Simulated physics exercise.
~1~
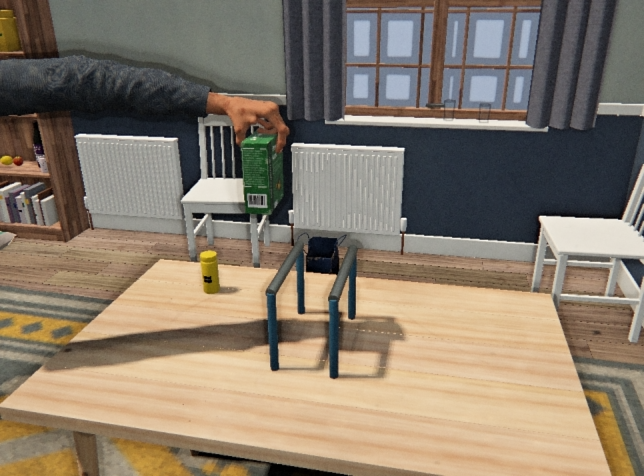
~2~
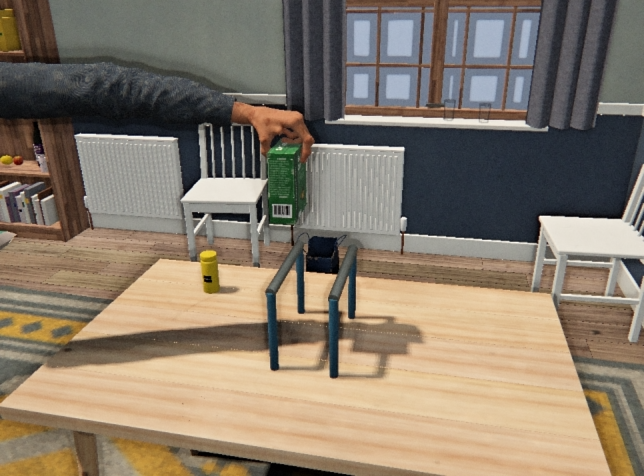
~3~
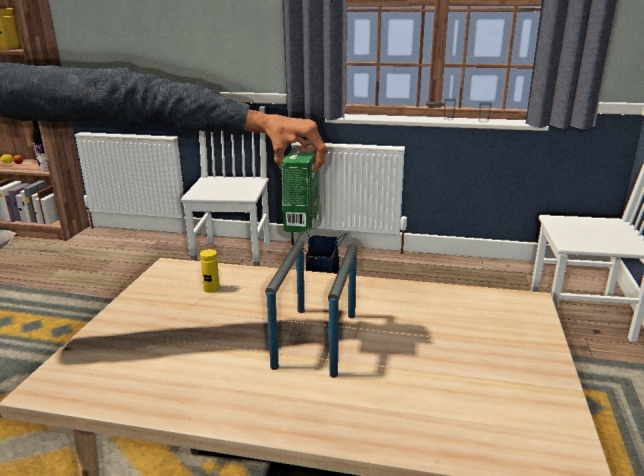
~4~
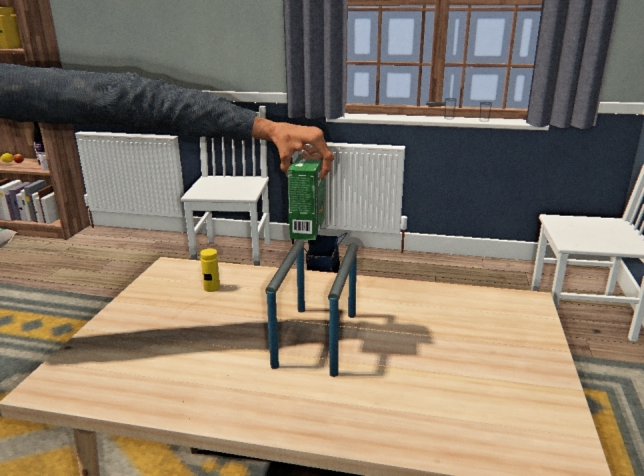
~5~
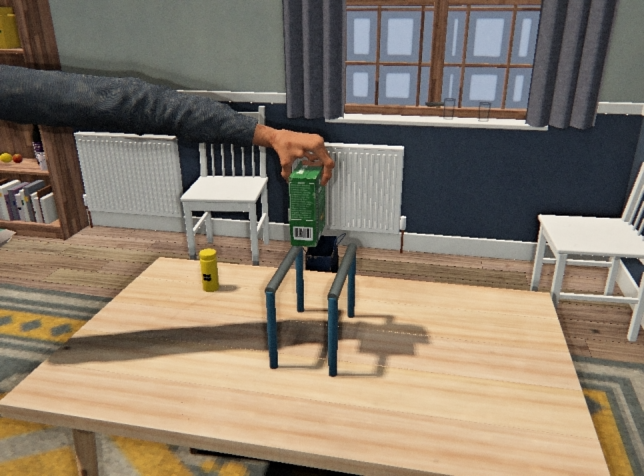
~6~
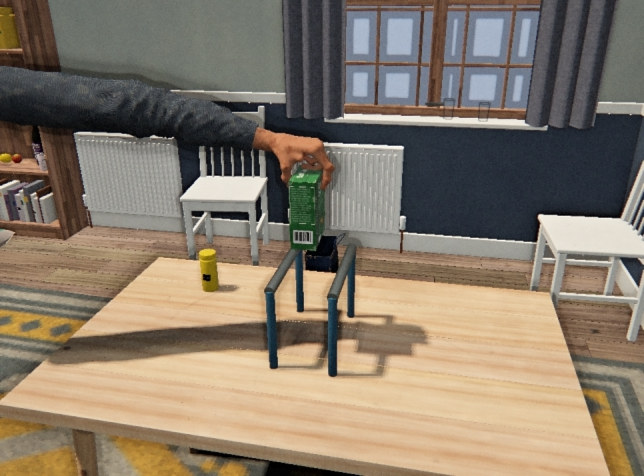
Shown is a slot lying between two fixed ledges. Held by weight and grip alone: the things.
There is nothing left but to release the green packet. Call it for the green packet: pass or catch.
I call it a pass.
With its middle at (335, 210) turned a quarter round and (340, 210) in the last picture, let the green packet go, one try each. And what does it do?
Held; passes.
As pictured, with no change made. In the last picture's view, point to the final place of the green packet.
Around (310, 312).
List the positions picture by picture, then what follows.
In the first picture, on its way; green packet (264, 171); yellow shaker (210, 273).
In the second picture, on its way; green packet (288, 181); yellow shaker (210, 272).
In the third picture, on its way; green packet (301, 189); yellow shaker (210, 271).
In the fourth picture, on its way; green packet (307, 196); yellow shaker (210, 270).
In the fifth picture, on its way; green packet (308, 203); yellow shaker (209, 271).
In the sixth picture, poised above the slot; green packet (308, 207); yellow shaker (209, 271).
Then, 0.32 s after the last picture, green packet slid well along near (310, 300).
Then, 0.66 s after the last picture, green packet slid well along near (310, 312).
At rest, moved from the start, green packet; yellow shaker in place. Seen from the same camera at the end, green packet near (310, 312). The packet goes down the gap.
